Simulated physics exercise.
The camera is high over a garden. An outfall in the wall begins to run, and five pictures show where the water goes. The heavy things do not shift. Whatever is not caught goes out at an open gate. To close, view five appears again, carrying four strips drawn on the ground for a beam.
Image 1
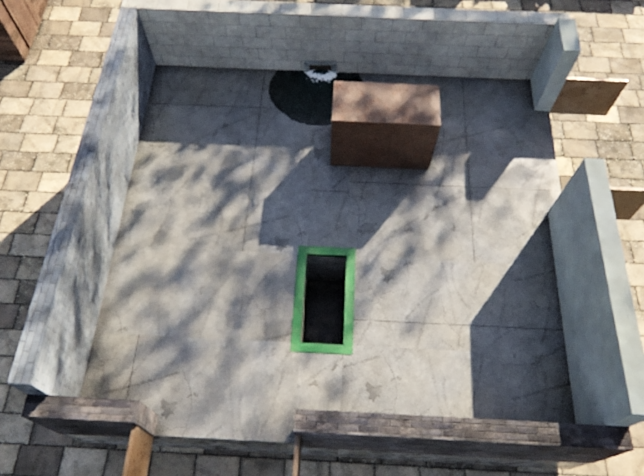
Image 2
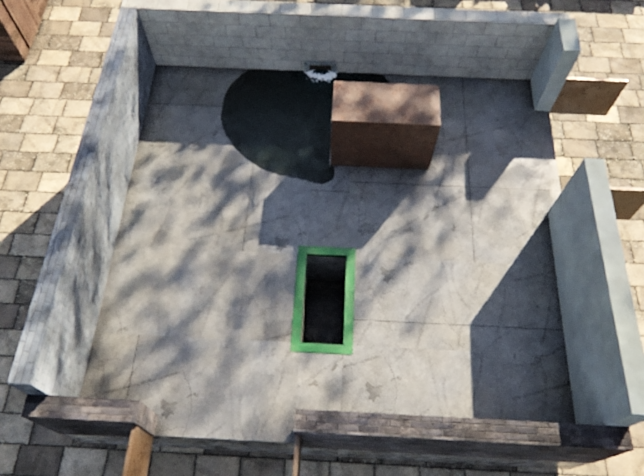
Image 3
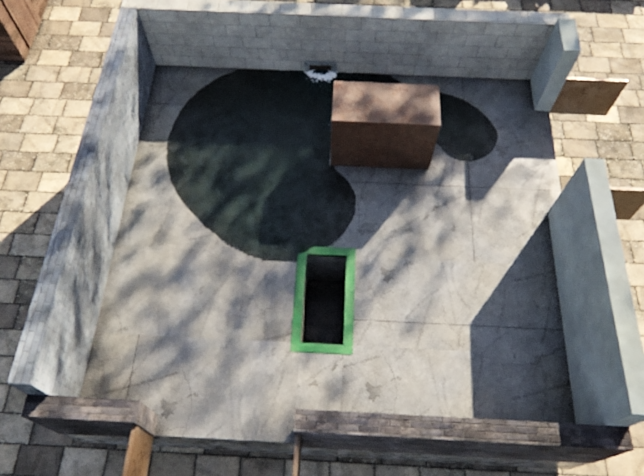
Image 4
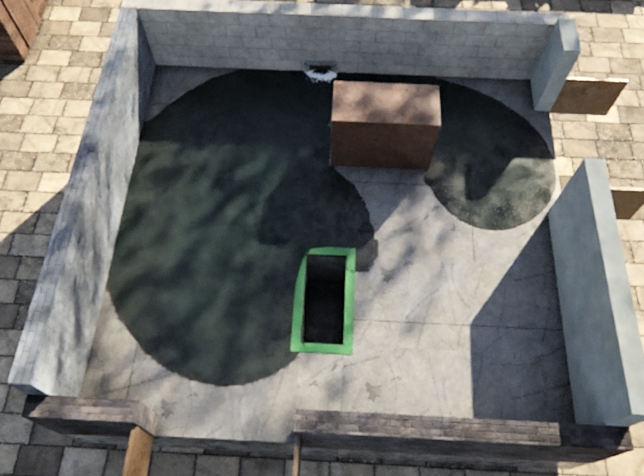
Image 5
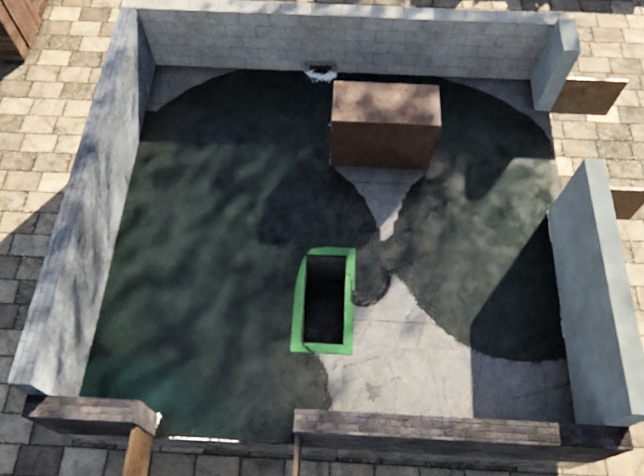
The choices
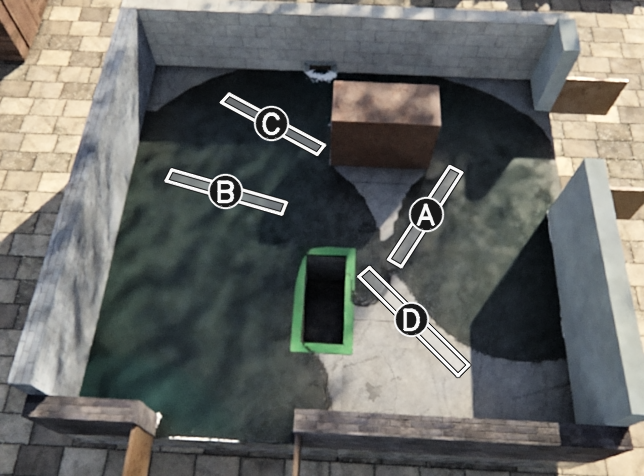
Dark water spread from the back wall of a walled yard, swelling left and around both sides of a brown block, then reached the green-edged opening and covered much of the paved floor.
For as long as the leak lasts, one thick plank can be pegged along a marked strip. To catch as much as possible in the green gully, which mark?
Choose B.
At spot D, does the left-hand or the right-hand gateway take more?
The left gate.
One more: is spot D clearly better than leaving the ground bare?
No, it changes little.
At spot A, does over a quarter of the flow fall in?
No.
On the marked copy, A from (394, 263) to (455, 169); B from (168, 175) to (284, 208); C from (225, 98) to (320, 149); D from (364, 272) to (463, 370).
Choosing A, about 13 % of the stream goes into the green gully, about 87 % out by the gates.
Choosing B, about 23 % of the stream goes into the green gully, about 76 % out by the gates.
Choosing C, about 10 % of the stream goes into the green gully, about 90 % out by the gates.
Choosing D, about 12 % of the stream goes into the green gully, about 88 % out by the gates.
